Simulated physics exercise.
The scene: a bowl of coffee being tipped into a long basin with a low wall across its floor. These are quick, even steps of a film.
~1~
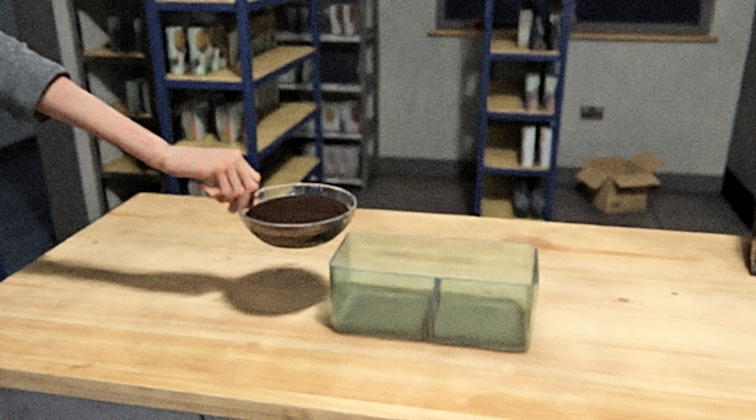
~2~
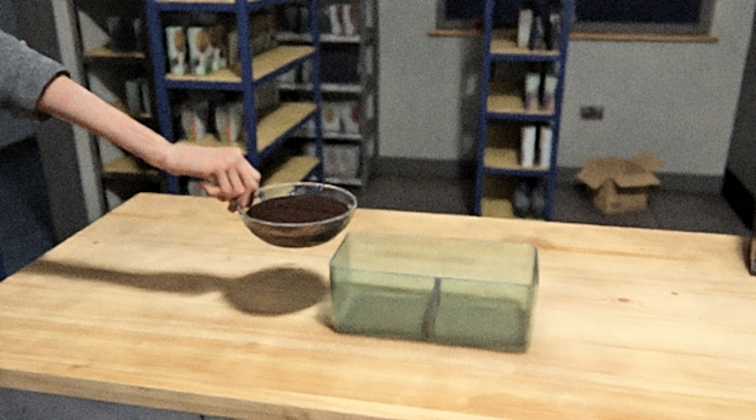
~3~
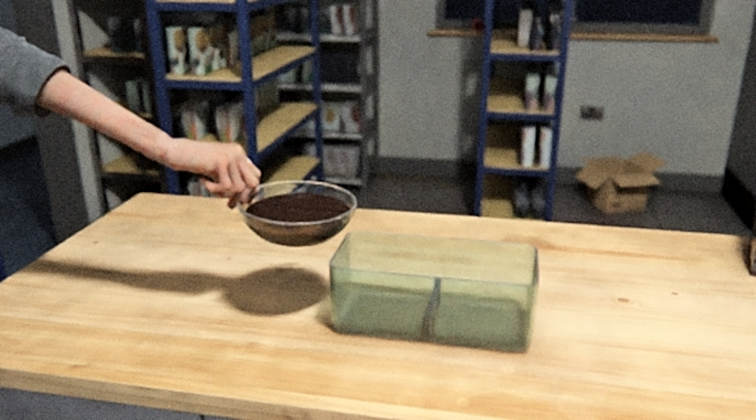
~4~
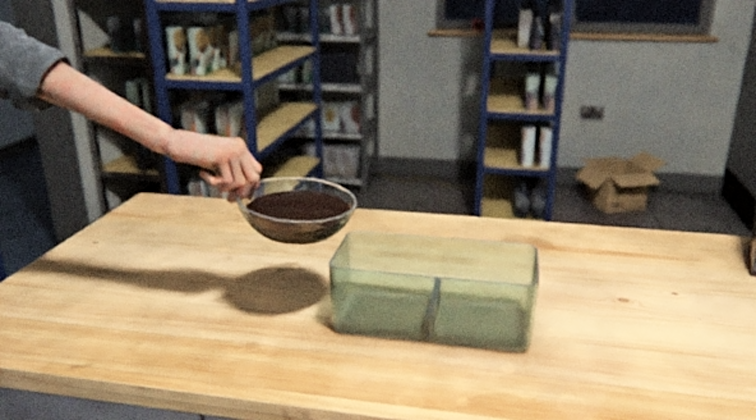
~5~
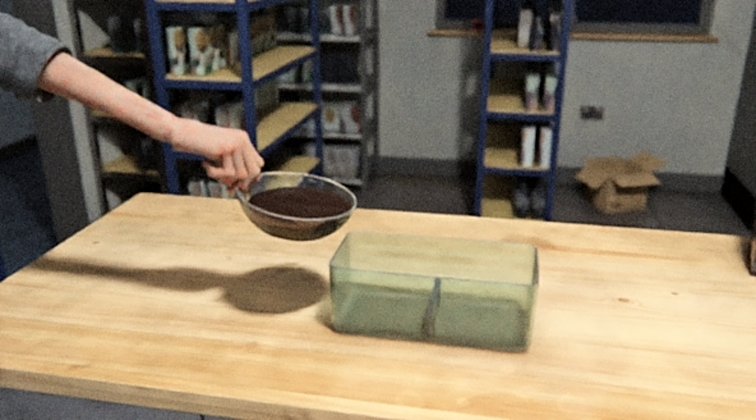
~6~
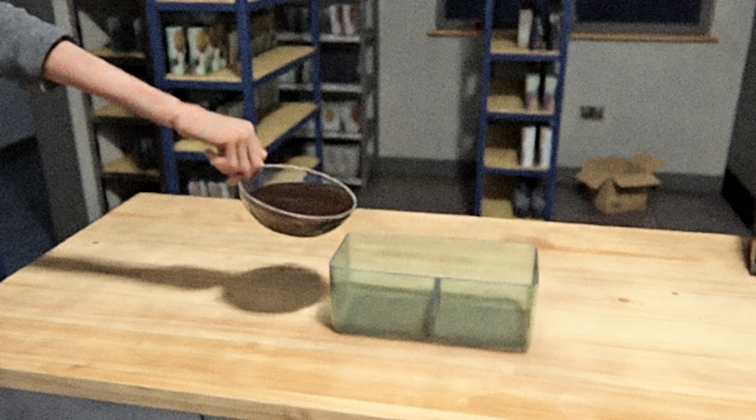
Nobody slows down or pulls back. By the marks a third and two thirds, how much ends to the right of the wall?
It comes to not even a third.
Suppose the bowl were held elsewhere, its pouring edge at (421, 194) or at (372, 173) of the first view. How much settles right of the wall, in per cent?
In turn 75 and 65 in a hundred.
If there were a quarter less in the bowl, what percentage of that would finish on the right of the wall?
About 15 per cent.
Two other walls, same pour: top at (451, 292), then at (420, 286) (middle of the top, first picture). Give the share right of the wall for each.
First some 10, then 40 per cent.
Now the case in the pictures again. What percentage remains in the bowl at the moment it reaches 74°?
About 30 per cent.
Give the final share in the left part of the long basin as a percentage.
Close to 70 per cent.
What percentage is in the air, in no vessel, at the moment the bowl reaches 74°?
Some 50 per cent.
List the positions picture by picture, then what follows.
In the first frame, it leans 0°; its right rim is at (354, 208); the coffee meets the walls at (249, 208) and (351, 216); the long basin's rim runs from (339, 249) to (538, 266); the wall's top is at (433, 299).
In the second frame, it leans 1°; its right rim is at (354, 208); the coffee meets the walls at (248, 208) and (351, 215).
In the third frame, it leans 2°; its right rim is at (354, 208); the coffee meets the walls at (249, 205) and (351, 214).
In the fourth frame, it leans 5°; its right rim is at (354, 208); the coffee meets the walls at (249, 202) and (351, 212).
In the fifth frame, it leans 9°; its right rim is at (354, 208); the coffee meets the walls at (249, 198) and (352, 209).
In the sixth frame, it leans 14°; its right rim is at (354, 209); the coffee meets the walls at (250, 192) and (353, 206).
A moment on, the bowl is tipped part way and 31 per cent is still to pour, 17 is left of the wall and 0 right of it.
Next, the bowl is tipped right over and 0 per cent is still to pour, 78 is left of the wall and 18 right of it.
Then the bowl is tipped right over and 0 per cent is still to pour, 76 is left of the wall and 20 right of it.
Later the bowl is tipped right over and 0 per cent is still to pour, 72 is left of the wall and 24 right of it.
At rest 72 per cent lies left of the wall, 25 right of it and 3 outside.
